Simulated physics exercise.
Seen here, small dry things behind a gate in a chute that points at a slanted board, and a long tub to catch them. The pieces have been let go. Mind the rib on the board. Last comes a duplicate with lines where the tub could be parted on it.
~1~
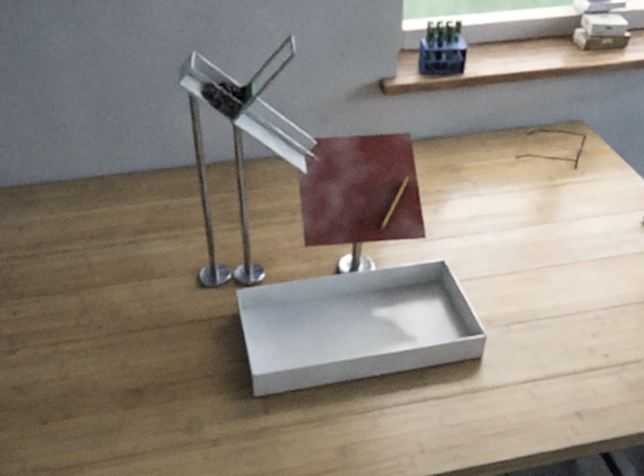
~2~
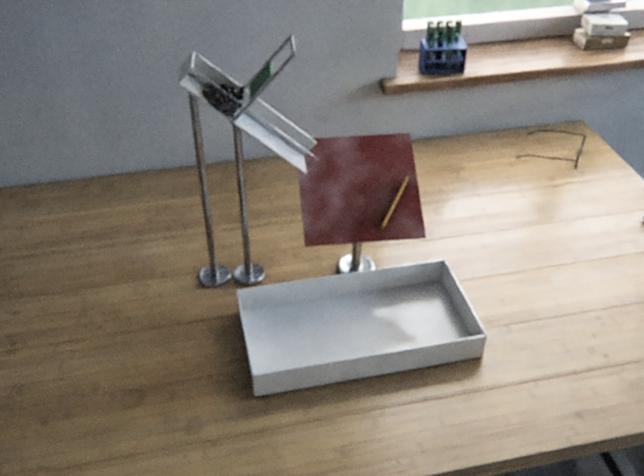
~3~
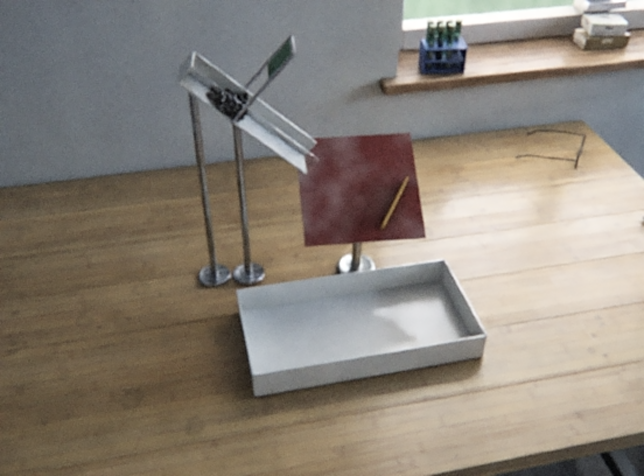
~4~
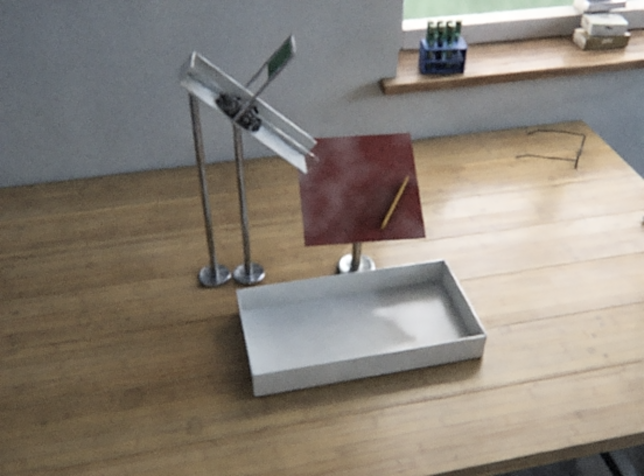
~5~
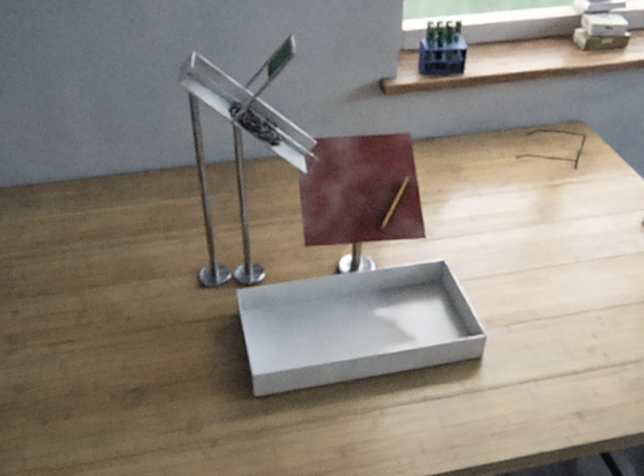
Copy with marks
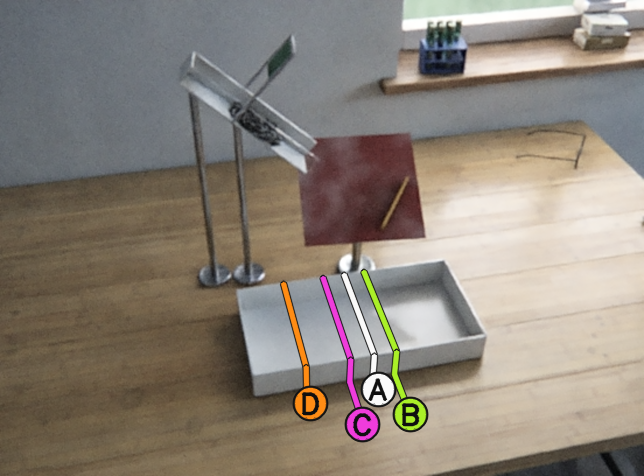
Small dark pieces bunched at the upper part of a raised, sloping metal chute slide down it to the right, above a wooden table with a tilted dark red board carrying a thin rib and an empty white tub.
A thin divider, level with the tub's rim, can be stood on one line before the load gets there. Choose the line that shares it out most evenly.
Line B does it best.
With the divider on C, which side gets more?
The right side.
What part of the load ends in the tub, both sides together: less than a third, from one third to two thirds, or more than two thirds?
About that: More than two thirds.
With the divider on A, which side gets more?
More lands on the right.
On the marked copy, line A crosses the front rim at (374, 354); line B crosses the front rim at (396, 350); line C crosses the front rim at (350, 358); line D crosses the front rim at (305, 366).
Choosing A, of what is caught, a small part on the left of the divider, nearly all on the right.
Choosing B, of what is caught, about half on the left of the divider, about half on the right.
Choosing C, of what is caught, none on the left of the divider, all on the right.
Choosing D, of what is caught, none on the left of the divider, all on the right.
